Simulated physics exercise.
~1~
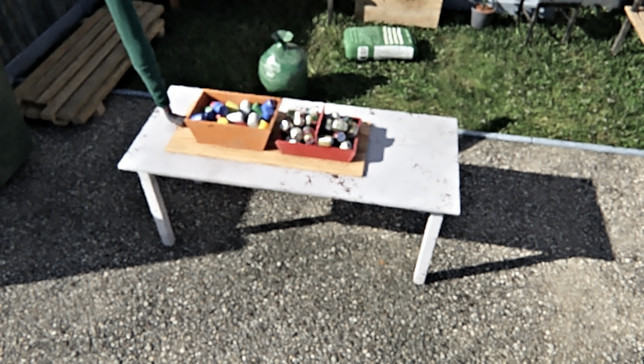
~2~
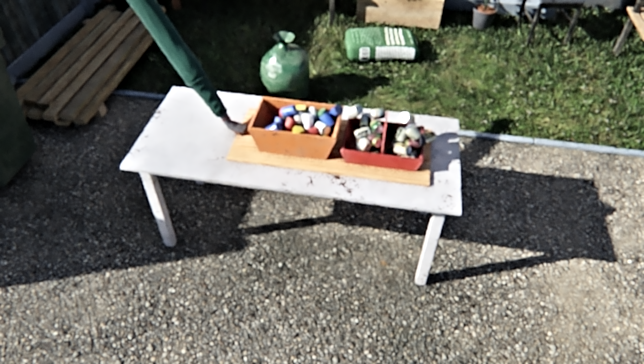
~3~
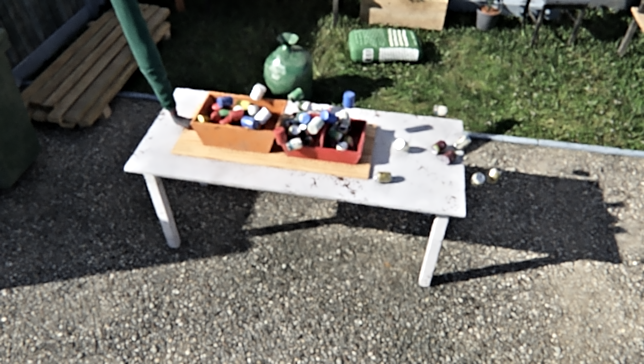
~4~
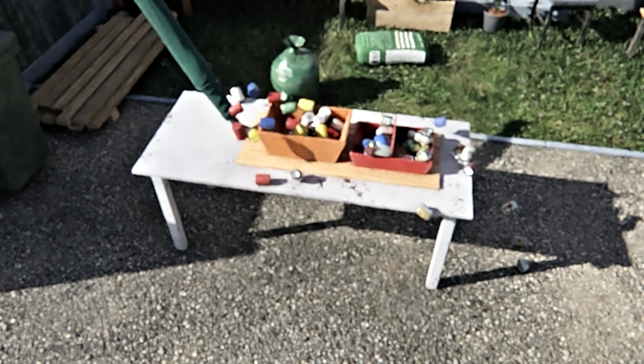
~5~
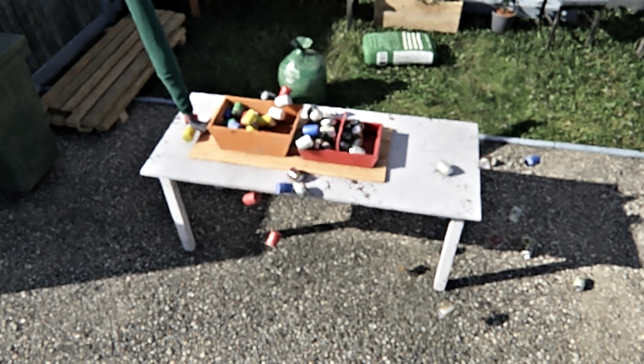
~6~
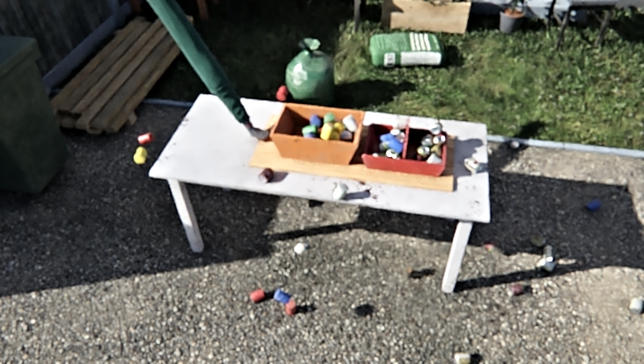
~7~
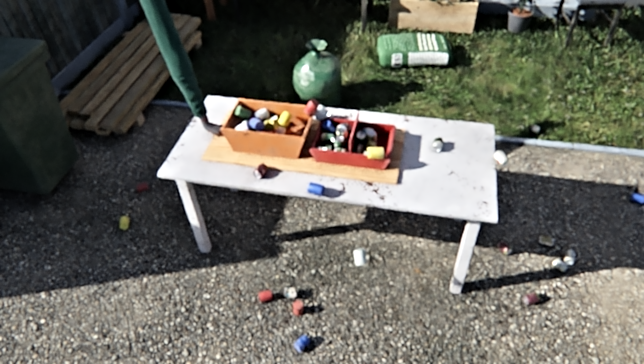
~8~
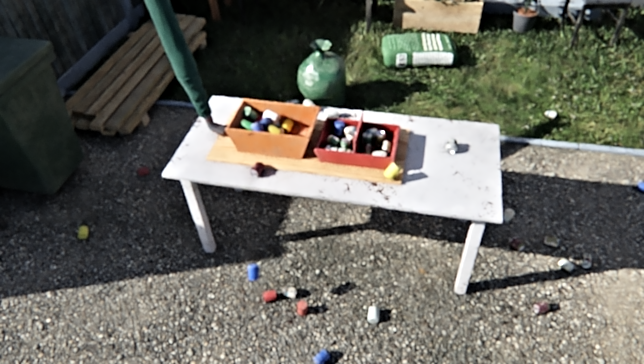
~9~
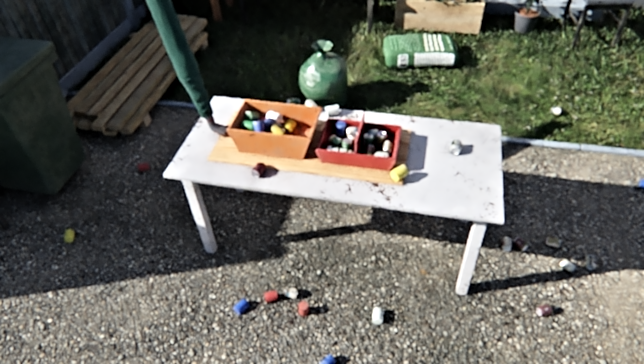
A white table stands on grey paving beside a lawn, seen from above, with an orange tray and a divided red tray to its right on a wooden board, both full of small jars and cans. A green-sleeved arm at the left slides the board right, then back left, and the goods heap up and begin spilling. It shoves the board right and left twice more, scattering pieces over the tabletop, the paving and the grass. The board stops near the arm while loose pieces roll a little farther. Both trays finish partly filled, with many pieces strewn around the table.
